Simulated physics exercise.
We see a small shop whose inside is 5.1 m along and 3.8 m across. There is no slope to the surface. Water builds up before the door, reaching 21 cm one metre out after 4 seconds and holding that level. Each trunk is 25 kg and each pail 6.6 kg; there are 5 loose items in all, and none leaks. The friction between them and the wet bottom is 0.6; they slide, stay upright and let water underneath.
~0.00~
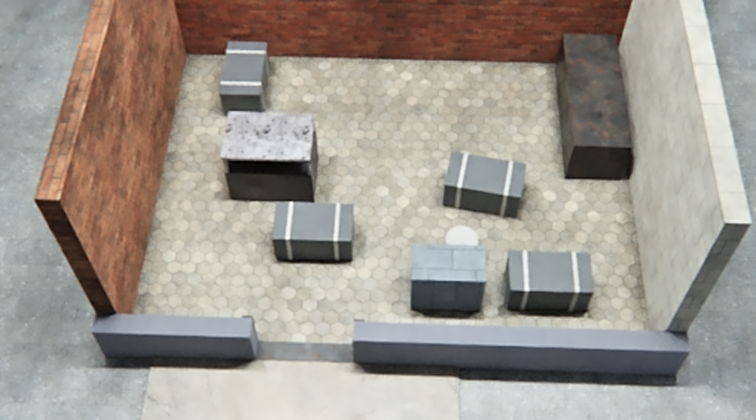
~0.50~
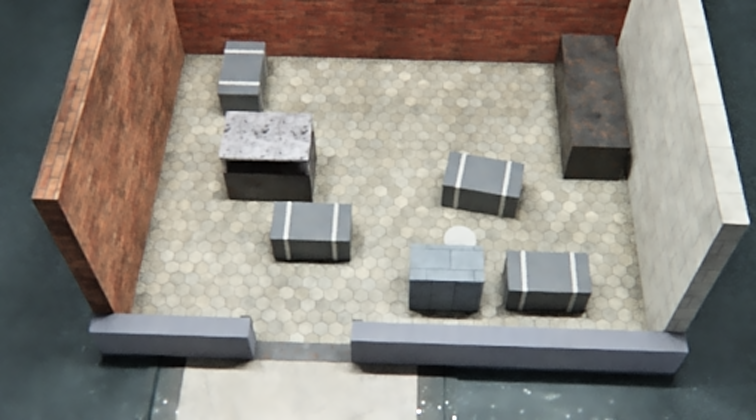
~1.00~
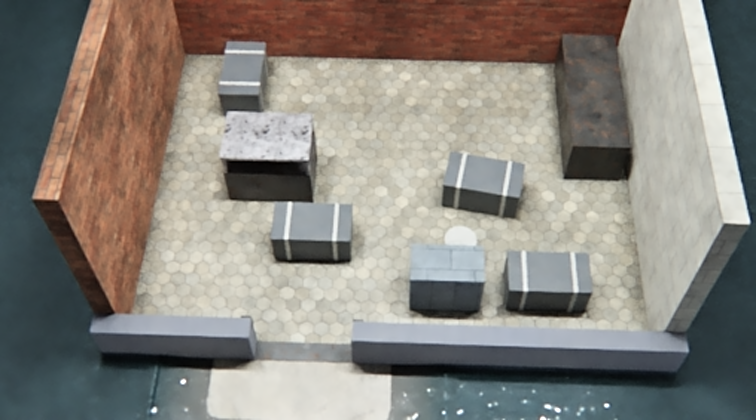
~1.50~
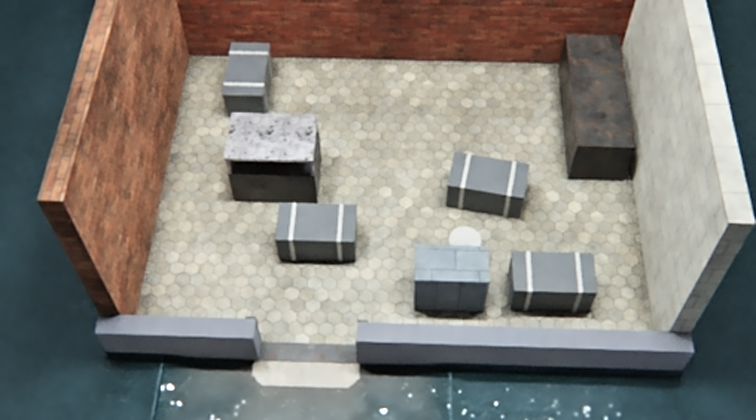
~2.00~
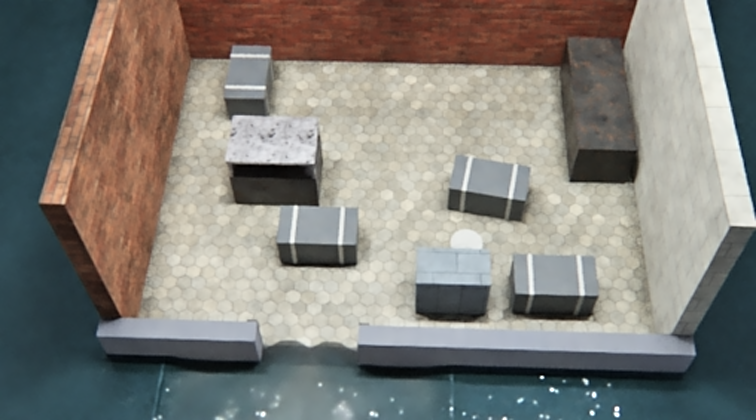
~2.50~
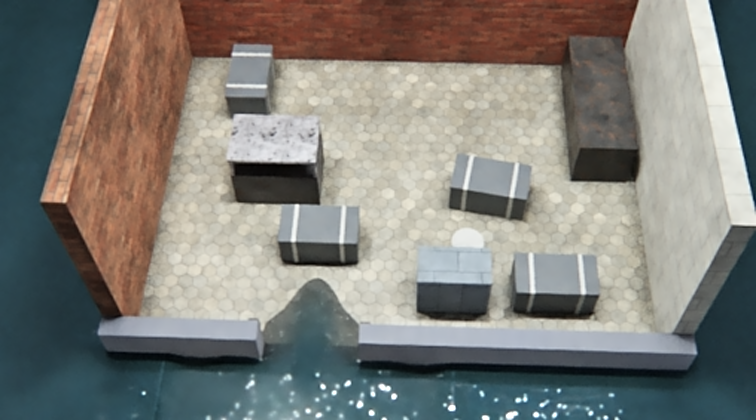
At first, a small walled room with brick and pale walls holds several grey trunks and blocks on a dry tiled floor, with dry ground outside. Dark water then surrounds it and creeps up the pale path to the front doorway. Finally, a tongue of water pushes inside, while the objects stay put.
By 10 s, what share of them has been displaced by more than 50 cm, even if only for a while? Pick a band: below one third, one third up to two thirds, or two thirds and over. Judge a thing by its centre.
The share is below one third.
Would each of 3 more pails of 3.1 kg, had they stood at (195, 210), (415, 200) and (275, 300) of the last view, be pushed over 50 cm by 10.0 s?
First one crosses the line, second one crosses the line, third one crosses the line.
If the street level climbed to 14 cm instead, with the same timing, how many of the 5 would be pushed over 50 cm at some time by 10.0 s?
The count would be 0.
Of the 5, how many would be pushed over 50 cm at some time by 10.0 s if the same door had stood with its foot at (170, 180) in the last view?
So the tally would be 1.
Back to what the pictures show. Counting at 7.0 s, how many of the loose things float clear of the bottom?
The count is 0.
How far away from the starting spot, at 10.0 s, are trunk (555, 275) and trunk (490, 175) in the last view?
One is off by 0 cm, the other by 0 cm, in the order asked.
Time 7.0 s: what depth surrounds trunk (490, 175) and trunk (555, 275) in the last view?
Around 4 cm and 2 cm.
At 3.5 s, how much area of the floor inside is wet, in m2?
Somewhere around 2.0 m2, roughly.
After 3.5 s 0 of 5 are over 50 cm from their spots; 0 afloat.
After 4.5 s 0 of 5 are over 50 cm from their spots; 0 afloat.
After 7.0 s 0 of 5 are over 50 cm from their spots; 0 afloat.
After 10.0 s 0 of 5 are over 50 cm from their spots, and 0 have been at some point; 0 afloat.
